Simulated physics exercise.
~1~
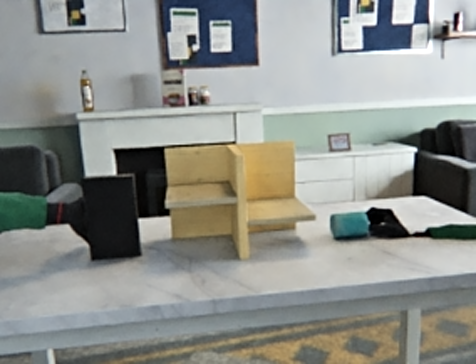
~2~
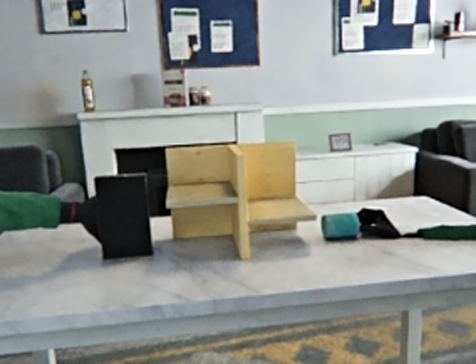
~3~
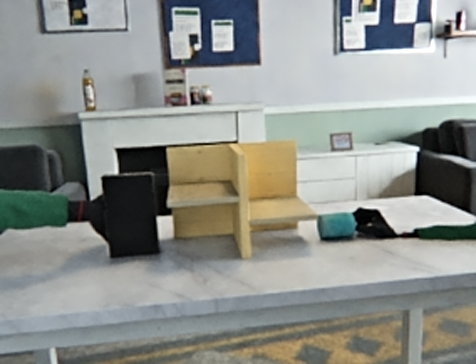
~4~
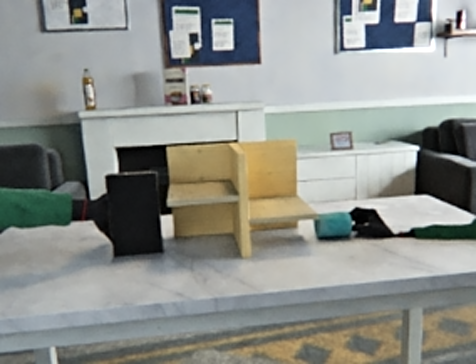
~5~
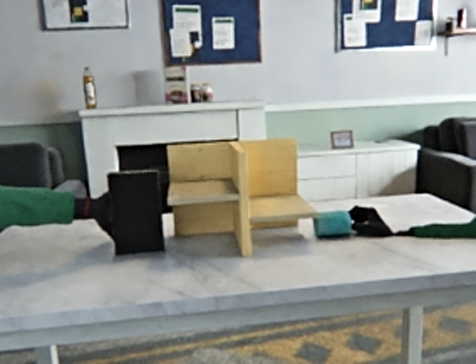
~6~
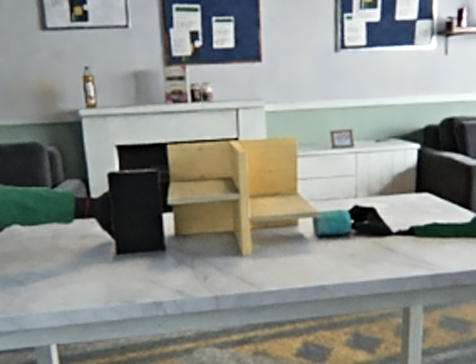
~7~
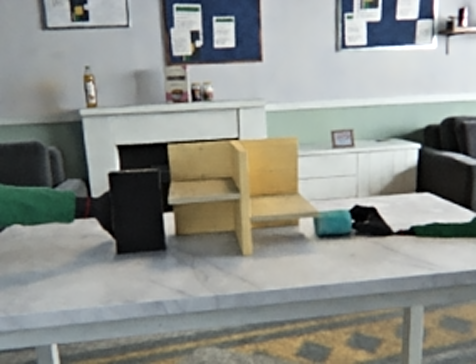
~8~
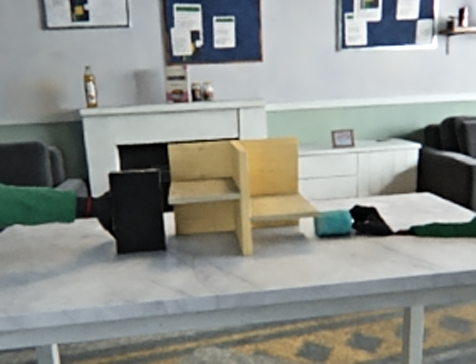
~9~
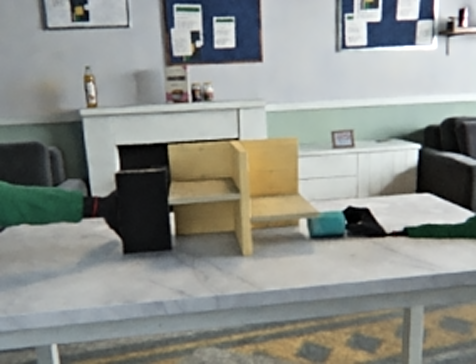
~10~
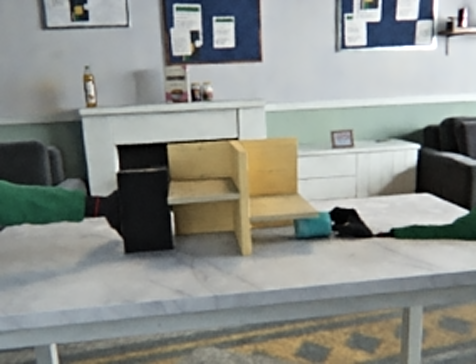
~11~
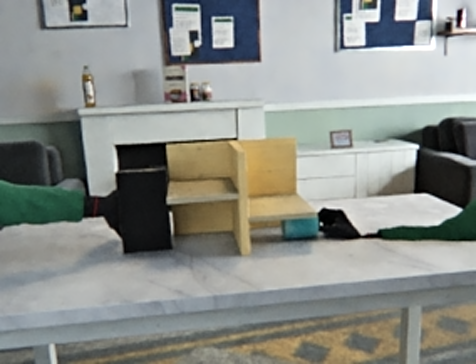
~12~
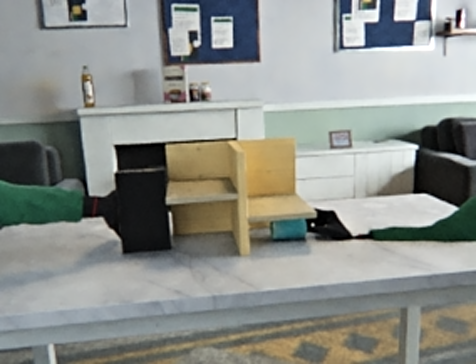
Two green-sleeved arms slid a turquoise beaker on its side and an upright black book toward a two-sided wooden shelf on a table; the book stopped at the left edge, while the beaker moved in under the right ledge.
